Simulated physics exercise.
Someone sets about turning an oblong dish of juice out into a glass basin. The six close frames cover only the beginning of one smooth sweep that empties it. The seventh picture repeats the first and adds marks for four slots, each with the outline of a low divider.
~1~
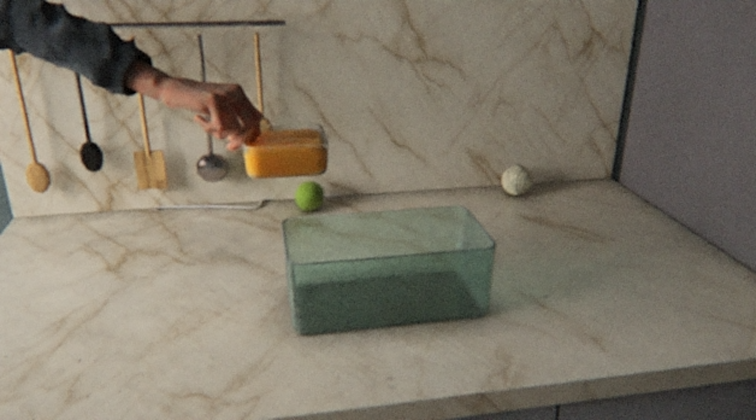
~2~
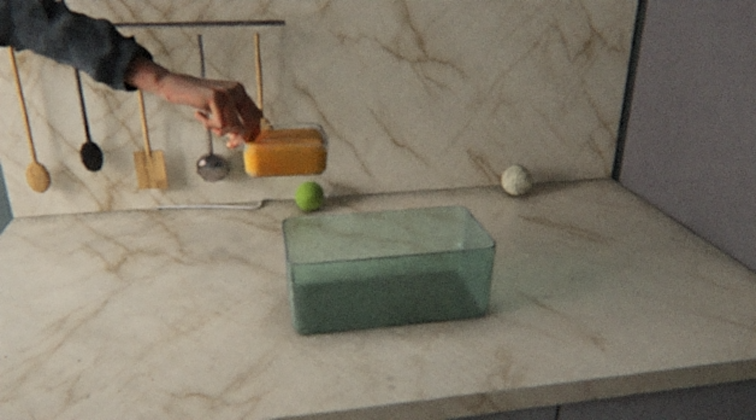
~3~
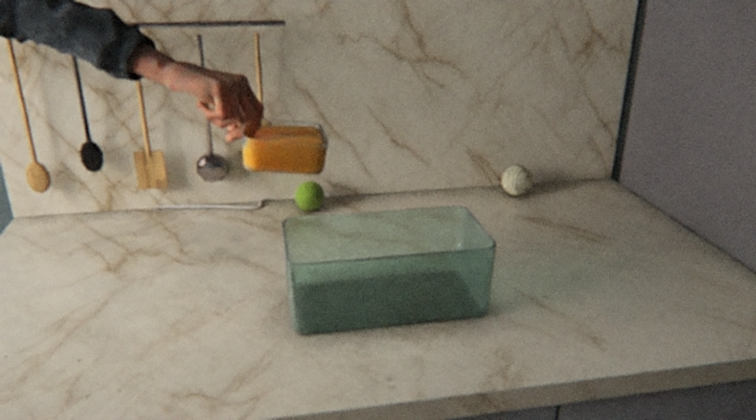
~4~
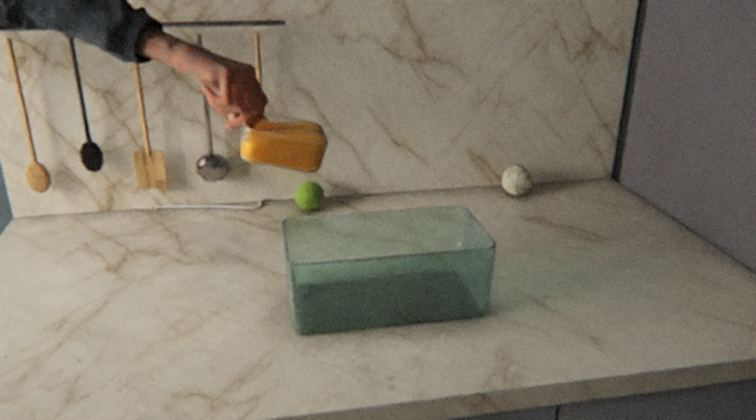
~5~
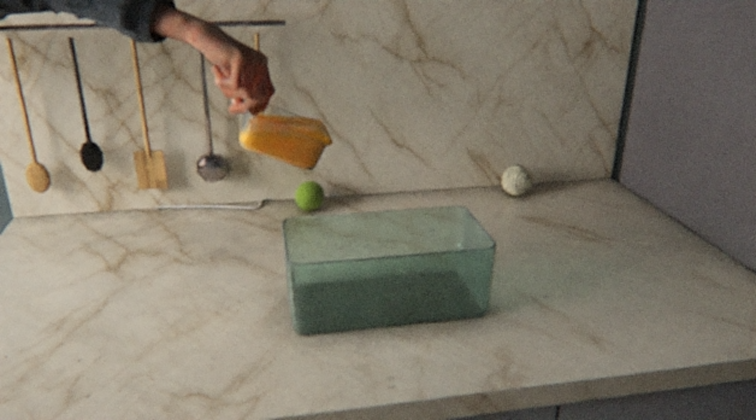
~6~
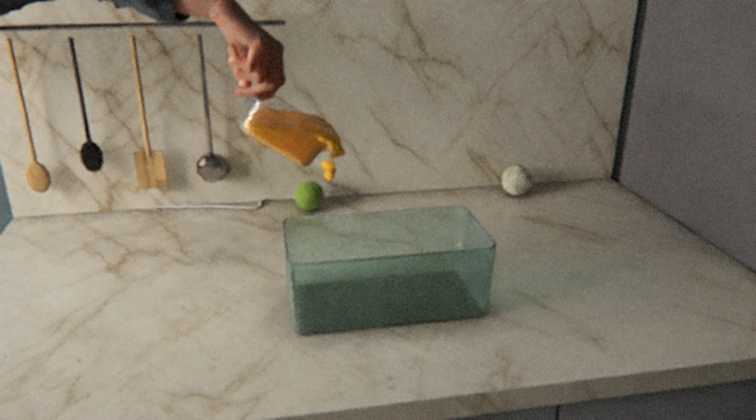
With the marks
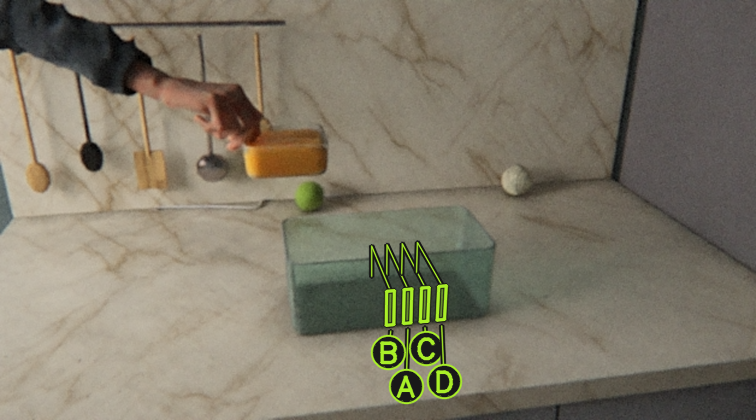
A hand tilting an oblong dish of orange juice rightward above a glass basin, juice beginning to run over its lip.
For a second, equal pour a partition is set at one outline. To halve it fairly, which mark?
Take A.
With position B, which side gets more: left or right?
The right one.
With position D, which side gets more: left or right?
The left one.
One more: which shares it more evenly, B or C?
B it is.
On the marked copy, A at (407, 329); B at (390, 330); C at (424, 327); D at (441, 325).
For position A, about 54 % ends left of the wall and 43 % right of it.
For position B, about 26 % ends left of the wall and 72 % right of it.
For position C, about 95 % ends left of the wall and 3 % right of it.
For position D, about 96 % ends left of the wall and 3 % right of it.
